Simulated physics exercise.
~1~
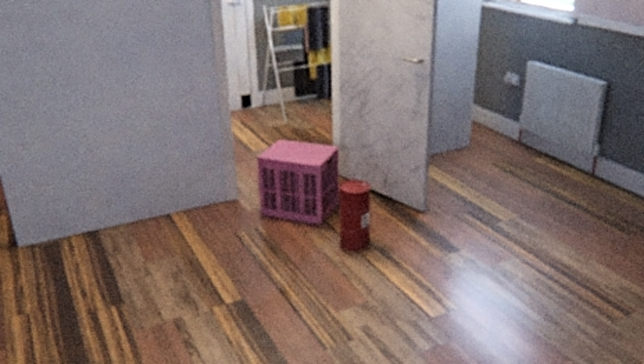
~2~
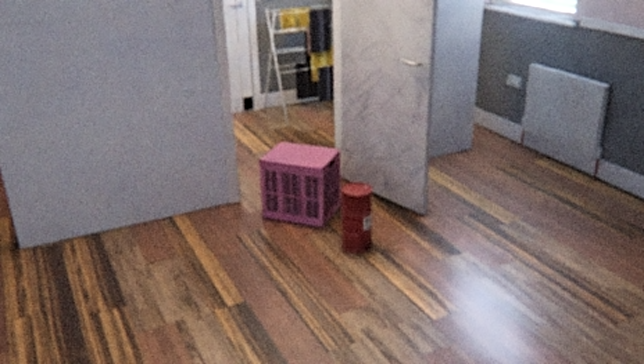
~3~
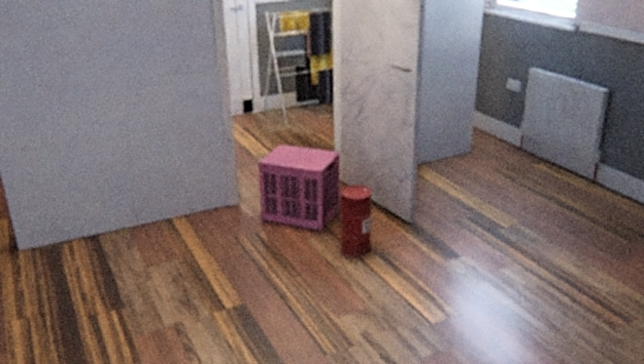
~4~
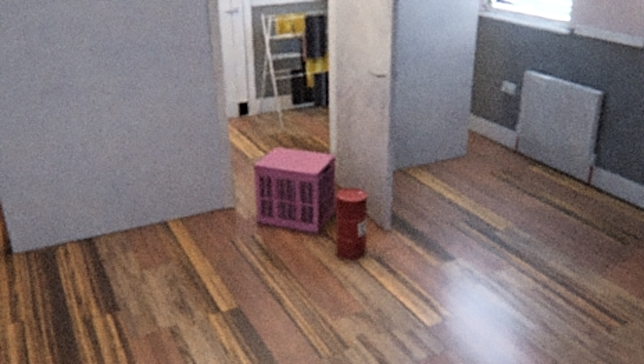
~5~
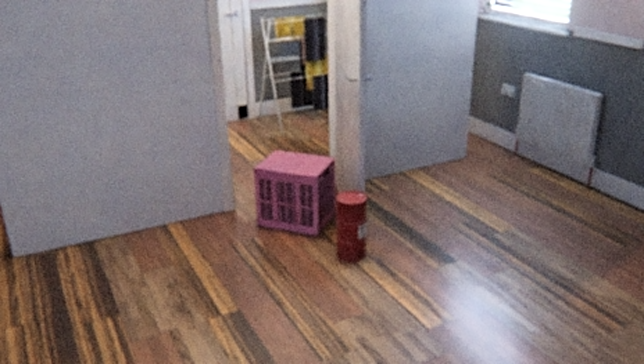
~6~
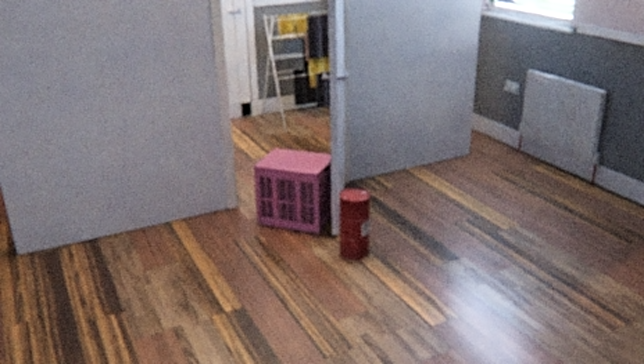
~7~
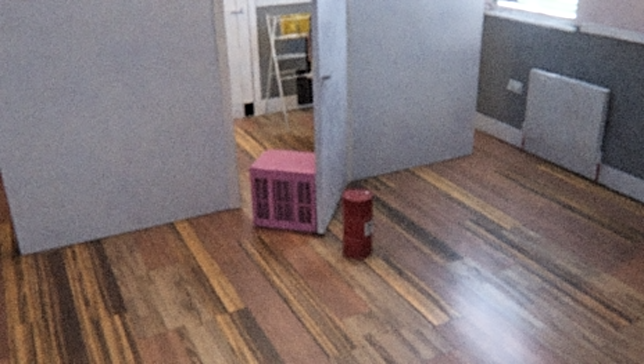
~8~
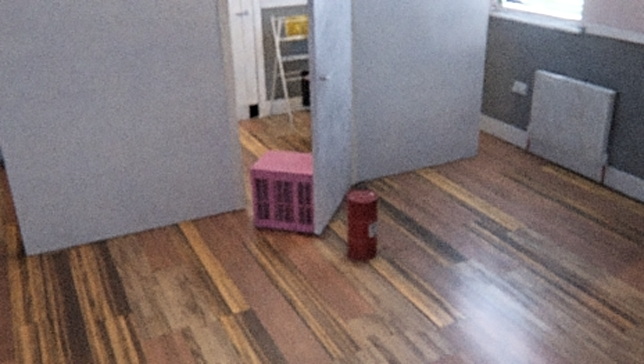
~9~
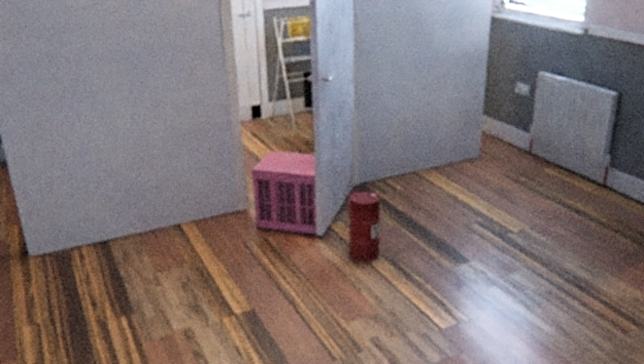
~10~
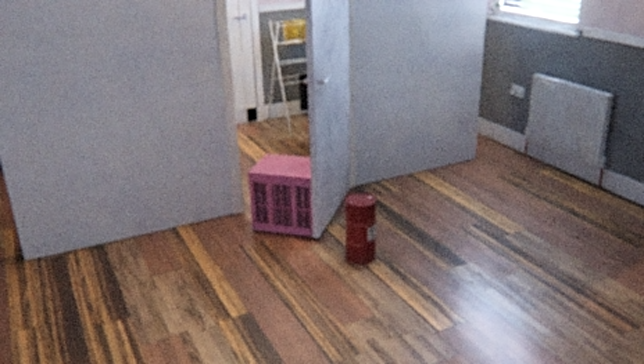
A pink crate-like chest sits in a doorway in the middle of a room with striped wooden flooring, seen from slightly above by a gently swaying camera. A red canister stands just to its right, in front of a pale, wide-open door, with grey panels on either side and a flat panel against the grey wall at far right. Behind the opening is a white rack with yellow and dark cloths. The door swings leftward towards the opening, passing behind the canister, and reaches the chest. The chest shifts slightly left, staying upright. The door then stops against it, still partly open, while the canister remains standing.
